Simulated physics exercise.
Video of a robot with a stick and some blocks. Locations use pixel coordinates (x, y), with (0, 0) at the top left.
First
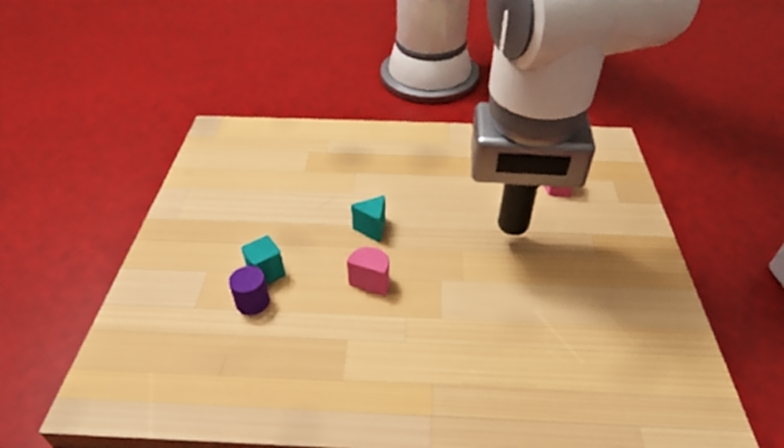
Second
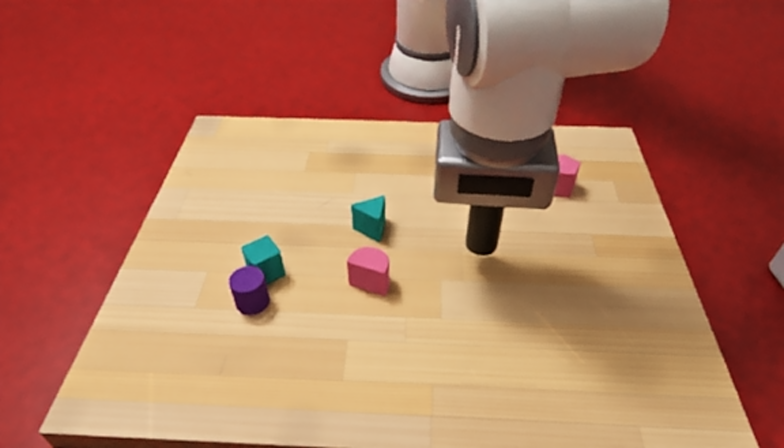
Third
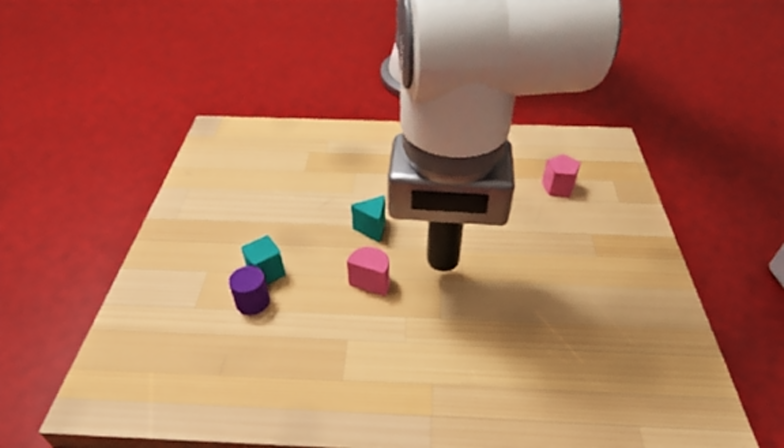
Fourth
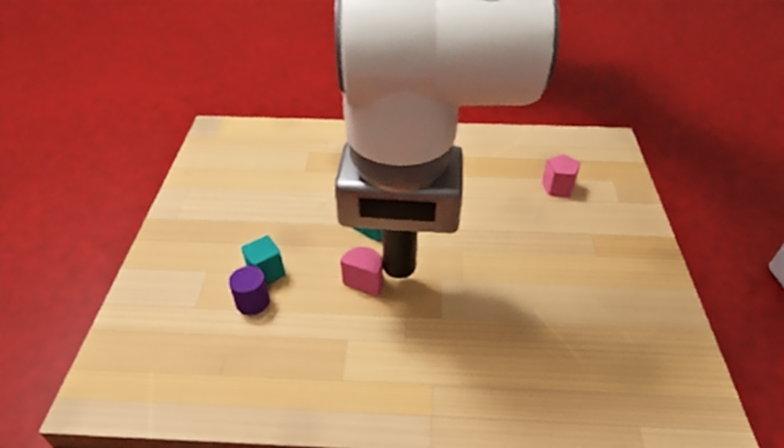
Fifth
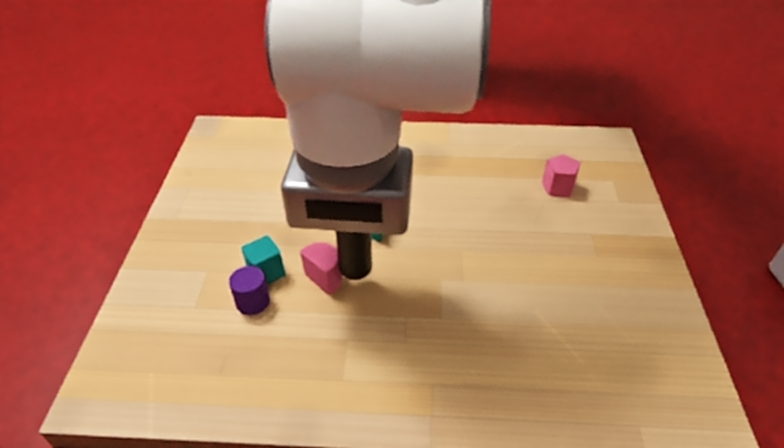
Robot arm with a black stick sweeping left across a wooden board and pushing a pink block toward turquoise and purple blocks.
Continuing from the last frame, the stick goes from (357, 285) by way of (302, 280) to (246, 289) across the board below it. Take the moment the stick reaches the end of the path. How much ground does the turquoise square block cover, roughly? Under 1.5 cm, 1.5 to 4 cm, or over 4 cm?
The move is long, over 4 cm.
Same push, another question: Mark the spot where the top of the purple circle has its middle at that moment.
Its top face will be centred at roughly (222, 291).
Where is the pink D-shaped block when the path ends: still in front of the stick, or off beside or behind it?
Gone from the front.
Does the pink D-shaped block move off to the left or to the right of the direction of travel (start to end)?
Out to the right.
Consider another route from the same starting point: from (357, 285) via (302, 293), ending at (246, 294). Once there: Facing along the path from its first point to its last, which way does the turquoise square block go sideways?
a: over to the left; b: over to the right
Option b.
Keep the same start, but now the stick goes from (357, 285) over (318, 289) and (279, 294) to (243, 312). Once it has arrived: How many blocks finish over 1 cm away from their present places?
By the end of the path, three or more blocks have moved more than about a centimetre.
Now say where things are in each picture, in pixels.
In the first picture, stick tip at (513, 226); block tops, purple circle at (246, 278); turquoise square block at (261, 249); pink D-shaped block at (370, 258); turquoise triangular block at (371, 206).
In the second picture, stick at (481, 246); blocks unchanged.
In the third picture, stick at (443, 260); blocks unchanged.
In the fourth picture, stick at (400, 268); pink D-shaped block at (364, 258).
In the fifth picture, stick at (356, 269); purple circle at (246, 278); turquoise square block at (261, 249); pink D-shaped block at (322, 254); turquoise triangular block hidden.
The first path, step by step. One third of the way, stick at (317, 265); turquoise square block at (256, 249); pink D-shaped block at (287, 247), turned 20° clockwise.
Two thirds of the way, stick at (280, 265); turquoise square block at (223, 245), turned 15° clockwise; pink D-shaped block at (254, 243), turned 40° clockwise.
At the end, stick at (242, 273); purple circle at (222, 291); turquoise square block at (198, 236), turned 15° clockwise; pink D-shaped block at (230, 243), turned 90° clockwise; turquoise triangular block in place.
